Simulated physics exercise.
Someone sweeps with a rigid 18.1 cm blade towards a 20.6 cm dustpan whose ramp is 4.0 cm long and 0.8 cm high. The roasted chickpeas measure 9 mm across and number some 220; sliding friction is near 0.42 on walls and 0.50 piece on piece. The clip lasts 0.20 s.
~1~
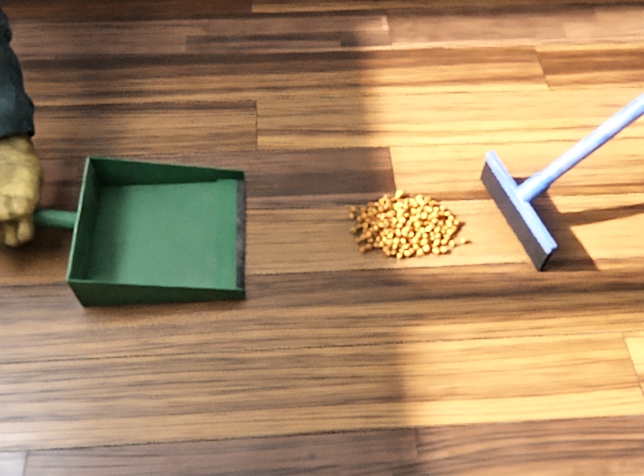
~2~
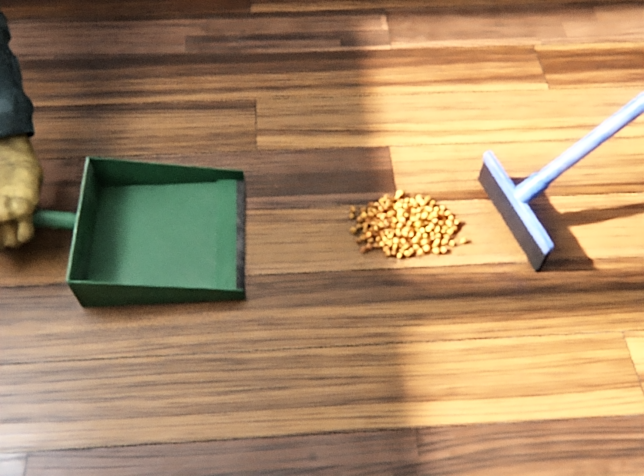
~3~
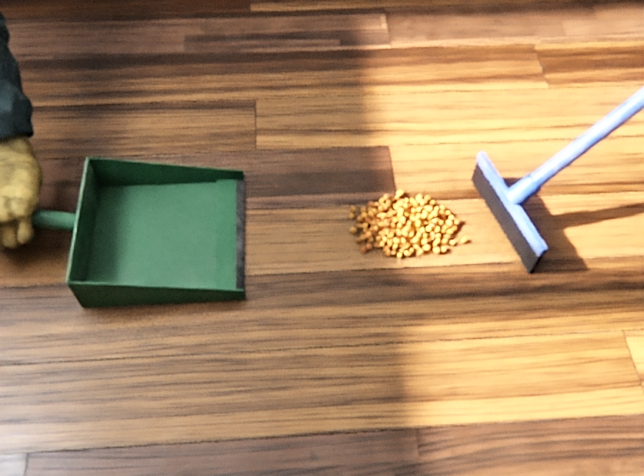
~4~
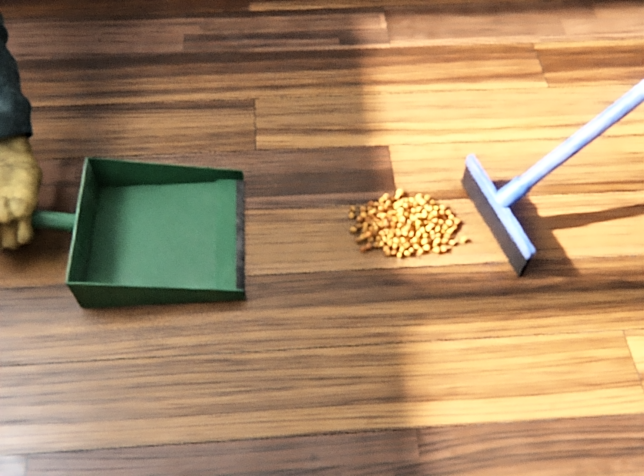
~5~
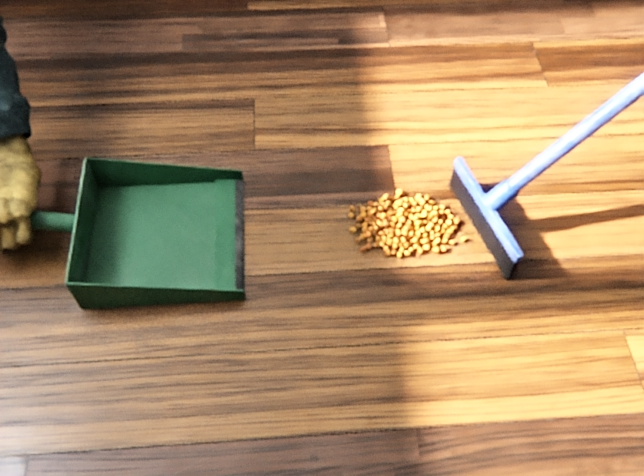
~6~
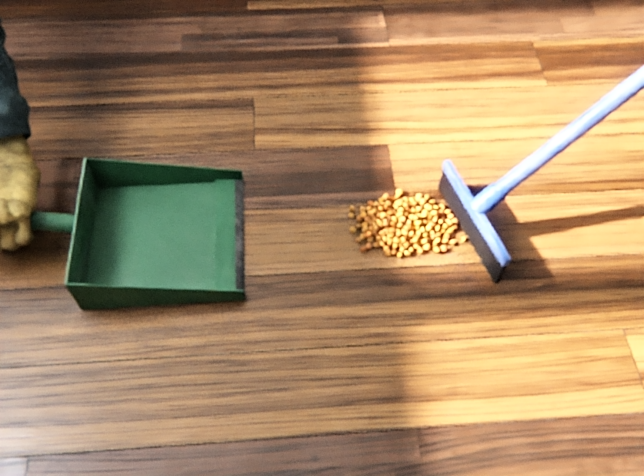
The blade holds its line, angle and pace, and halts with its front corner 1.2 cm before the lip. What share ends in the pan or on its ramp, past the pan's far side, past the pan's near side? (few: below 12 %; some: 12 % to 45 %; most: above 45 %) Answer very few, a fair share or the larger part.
Pan a fair share, far side very few, near side a fair share.
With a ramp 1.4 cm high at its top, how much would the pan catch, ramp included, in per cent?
It would be near 20 per cent.
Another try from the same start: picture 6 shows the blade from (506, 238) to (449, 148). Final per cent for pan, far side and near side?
Pan 0, far 10, near 0.
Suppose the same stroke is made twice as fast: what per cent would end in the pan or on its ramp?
In that case some 30 per cent.
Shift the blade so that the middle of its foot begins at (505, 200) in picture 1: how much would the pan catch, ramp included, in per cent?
Some 30 per cent.
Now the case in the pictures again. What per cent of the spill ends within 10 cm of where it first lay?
About 20 per cent.
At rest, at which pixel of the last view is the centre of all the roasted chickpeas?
Near (252, 271).
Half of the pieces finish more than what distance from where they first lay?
Some 26 cm.
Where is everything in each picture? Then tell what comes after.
The first frame shows blade from (550, 249) to (490, 158), moved 0.0 cm, 0 of the pieces shifted so far; middle of the pieces at (409, 224); pan at (155, 240).
The second frame shows blade from (548, 250) to (488, 158), moved 0.4 cm, 0 of the pieces shifted so far; middle of the pieces at (409, 224).
The third frame shows blade from (541, 252) to (481, 159), moved 1.5 cm, 0 of the pieces shifted so far; middle of the pieces at (409, 223).
The fourth frame shows blade from (529, 255) to (470, 161), moved 3.3 cm, 0 of the pieces shifted so far; middle of the pieces at (409, 223).
The fifth frame shows blade from (517, 258) to (458, 164), moved 5.2 cm, 0 of the pieces shifted so far; middle of the pieces at (408, 223).
The sixth frame shows blade from (505, 262) to (447, 167), moved 7.0 cm, 0 of the pieces shifted so far; middle of the pieces at (409, 223); pan at (153, 242).
Then, 0.31 s after the last picture, middle of the blade 19 cm from the lip; 0 % over the lip, far side 0 %, near side 5 %.
Then, 0.52 s after the last picture, middle of the blade 9 cm from the lip; 0 % over the lip, far side 0 %, near side 15 %.
Then, 0.84 s after the last picture, middle of the blade 4 cm from the lip; 20 % over the lip, far side 0 %, near side 25 %.
In the end, pan 20 %, far side 0 %, near side 25 %, in front of the lip or behind the blade 55 %.
